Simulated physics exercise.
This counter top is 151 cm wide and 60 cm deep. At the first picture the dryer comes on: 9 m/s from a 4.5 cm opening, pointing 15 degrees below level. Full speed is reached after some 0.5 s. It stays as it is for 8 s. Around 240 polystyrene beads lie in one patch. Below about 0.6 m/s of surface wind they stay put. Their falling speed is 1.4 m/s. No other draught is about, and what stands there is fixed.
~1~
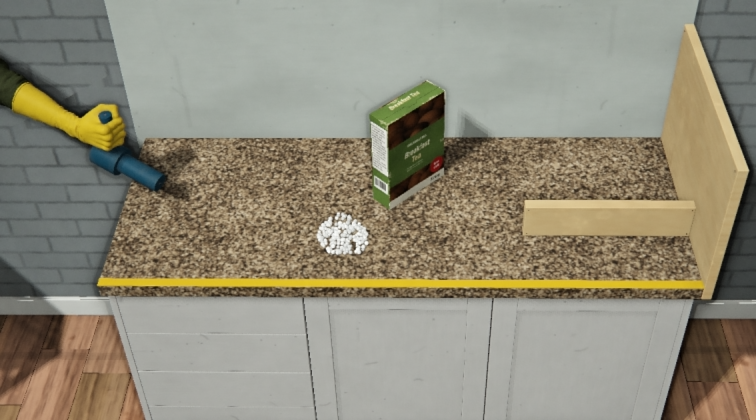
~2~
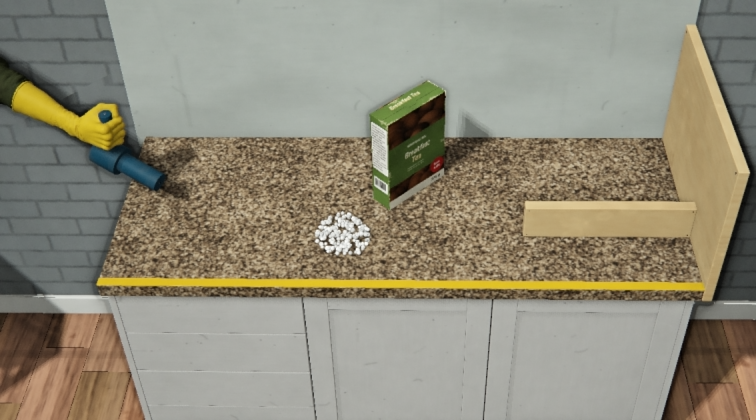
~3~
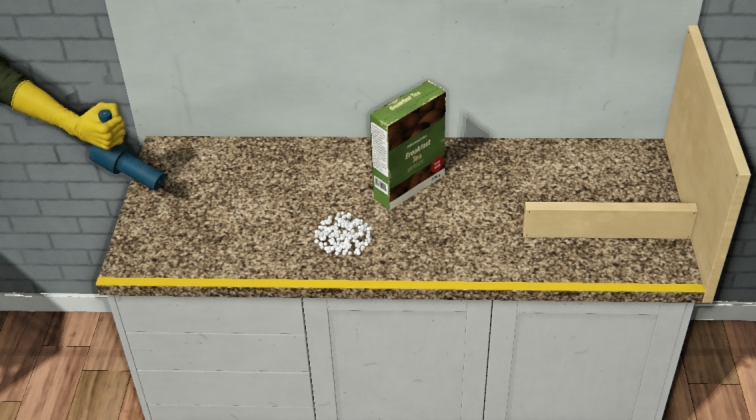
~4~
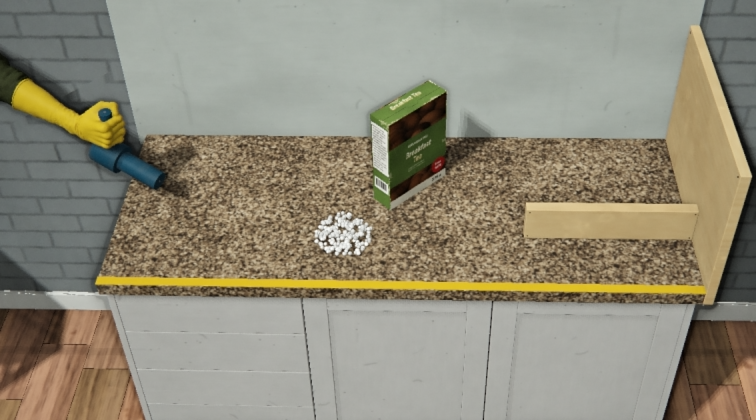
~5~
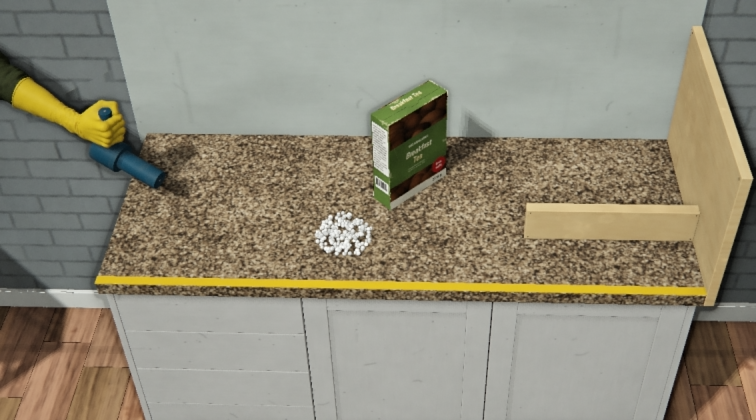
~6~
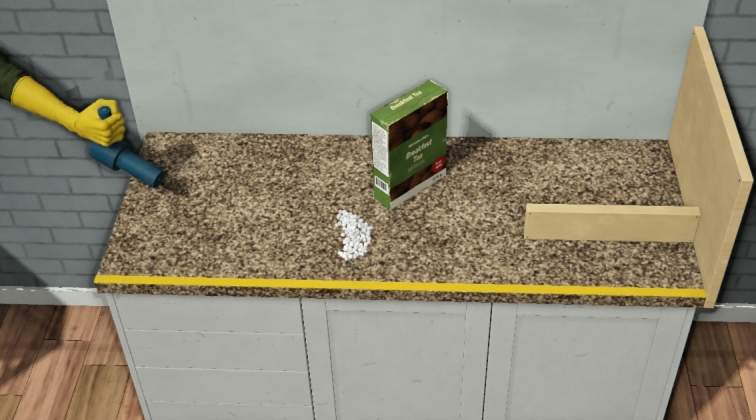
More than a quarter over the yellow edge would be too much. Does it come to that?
As for a quarter going over the yellow edge: Yes.
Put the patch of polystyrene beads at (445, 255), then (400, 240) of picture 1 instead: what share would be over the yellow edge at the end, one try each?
In turn about 70 %, 50 %.
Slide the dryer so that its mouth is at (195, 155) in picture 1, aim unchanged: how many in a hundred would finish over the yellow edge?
It would be near 90 %.
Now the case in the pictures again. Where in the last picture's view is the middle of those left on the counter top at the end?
At about (685, 247).
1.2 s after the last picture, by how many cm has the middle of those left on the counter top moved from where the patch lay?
Roughly 75 cm.
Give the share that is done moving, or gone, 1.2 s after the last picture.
Near 30 %.
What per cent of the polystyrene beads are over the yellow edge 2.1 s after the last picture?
Near 40 %.
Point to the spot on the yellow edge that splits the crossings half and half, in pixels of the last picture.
At about (591, 295).
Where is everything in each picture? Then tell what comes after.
In the first frame, the middle of the polystyrene beads is near (343, 236), none has stirred yet and the mouth of the dryer is at (160, 183).
In the second frame, the middle of the polystyrene beads is near (342, 236), none has stirred yet and the yellow edge is centred on (397, 288).
In the third frame, the middle of the polystyrene beads is near (342, 236), none has stirred yet, the top of a carton is at (409, 102) and the top of a board is at (611, 206).
In the fourth frame, the middle of the polystyrene beads is near (342, 236) and none has stirred yet.
In the fifth frame, the middle of the polystyrene beads is near (342, 236) and none has stirred yet.
In the sixth frame, the middle of the polystyrene beads is near (353, 236), the farthest in sight from the dryer is at (366, 252) and about 55 % have left their places.
Then, 1.2 s after the last picture the count stands so, 36 % are over the yellow edge; the middle of those still in play is near (632, 246).
Then, 2.1 s after the last picture the count stands so, 38 % are over the yellow edge; the middle of those still in play is near (683, 249).
Then, 4.0 s after the last picture the count stands so, 40 % are over the yellow edge; the middle of those still in play is near (685, 247).
Then, 7.6 s after the last picture, at the end, 40 % are over the yellow edge; the middle of those still in play is near (685, 247).
